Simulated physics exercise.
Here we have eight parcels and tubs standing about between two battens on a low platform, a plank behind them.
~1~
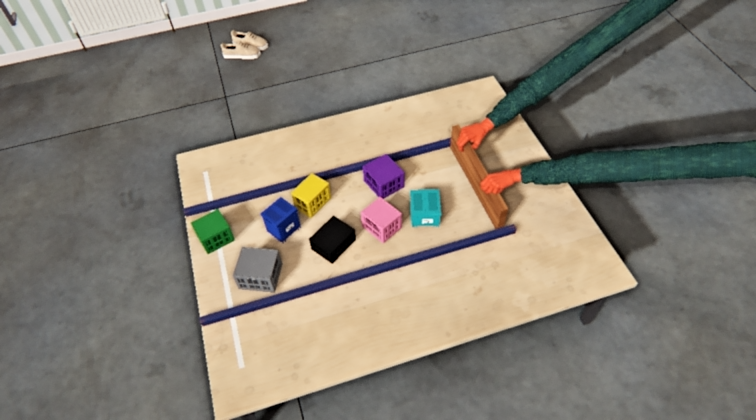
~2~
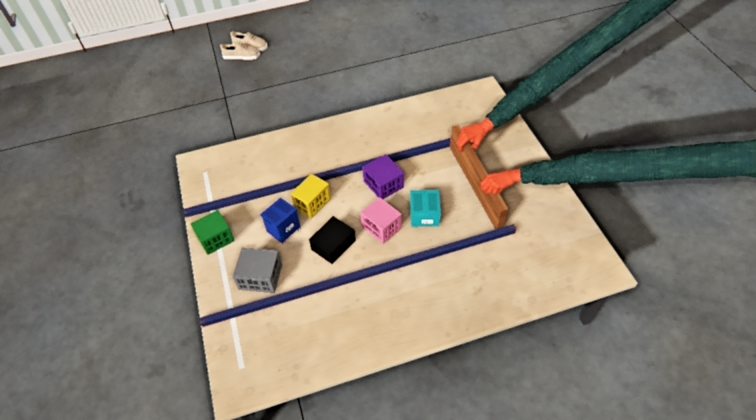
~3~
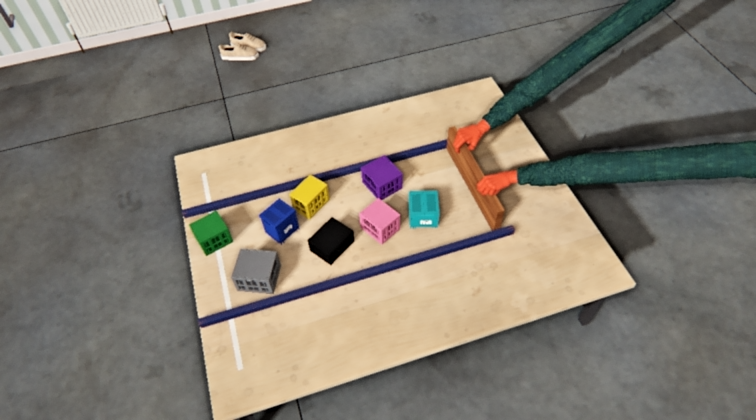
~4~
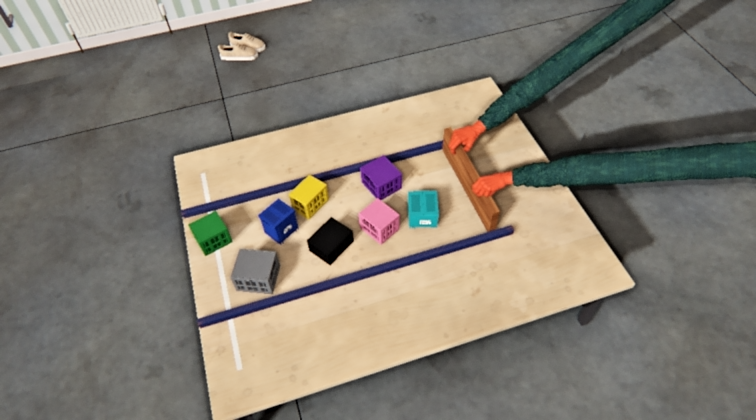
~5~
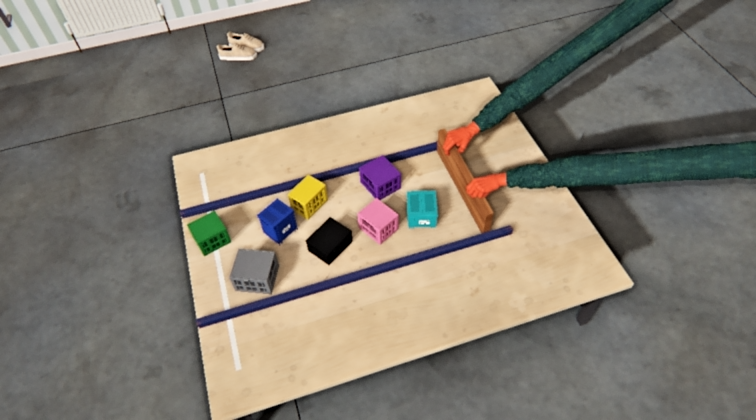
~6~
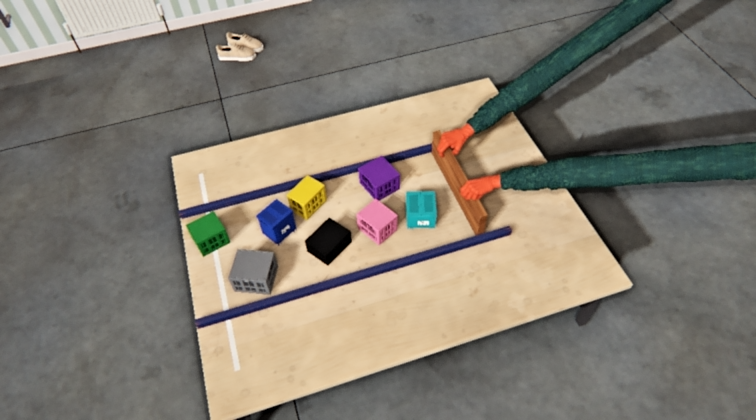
The video shows two green-sleeved arms with orange hands sliding a wooden plank slightly left between two blue battens on a low platform, while eight coloured crates and boxes ahead of it stay in place near a white line.
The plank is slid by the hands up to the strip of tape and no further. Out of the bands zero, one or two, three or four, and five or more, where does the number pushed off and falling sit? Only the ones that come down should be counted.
It sits at five or more.
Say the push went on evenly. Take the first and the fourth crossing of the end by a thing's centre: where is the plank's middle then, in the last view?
At (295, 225) for the first, at (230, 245) for the fourth.
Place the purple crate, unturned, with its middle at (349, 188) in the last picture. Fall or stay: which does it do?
Result: It stays aboard.
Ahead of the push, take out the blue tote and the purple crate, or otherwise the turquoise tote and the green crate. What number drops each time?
Counts - first: 4, second: 4.
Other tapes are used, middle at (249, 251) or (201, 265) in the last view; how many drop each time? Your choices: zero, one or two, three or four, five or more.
Three to four; five or over.
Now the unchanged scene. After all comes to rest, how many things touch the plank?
Contact count: 2.
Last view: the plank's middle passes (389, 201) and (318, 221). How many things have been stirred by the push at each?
At that stage 4; at the next, 7.
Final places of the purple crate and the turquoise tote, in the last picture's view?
Roughly at (194, 226) and at (203, 276), in that order.
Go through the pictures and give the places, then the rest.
In the first frame, green crate (213, 232); grey crate (258, 270); blue tote (281, 221); plank (477, 176); tape (221, 258).
In the second frame, grey crate (258, 270); plank (477, 176).
In the third frame, blue tote (280, 222); yellow crate (310, 197).
In the fourth frame, green crate (211, 233); black crate (331, 241).
In the fifth frame, grey crate (255, 271); purple crate (380, 178).
In the sixth frame, green crate (208, 234); grey crate (254, 272); blue tote (277, 223); plank (457, 182); tape (217, 260).
Early on, none off yet; green crate at rest near (208, 234); grey crate at rest near (254, 272); blue tote at rest near (277, 223).
A while later, none off yet; green crate at rest near (208, 234); grey crate travelled about its own width near (222, 283); blue tote travelled about its own width near (252, 228).
Further along, one off so far; green crate travelled about its own width near (181, 240); grey crate down on the ground near (155, 364); blue tote travelled well along near (204, 245).
Finally, the number that fall off is five or more; lost, pink crate, black crate, yellow crate, blue tote, grey crate and green crate.
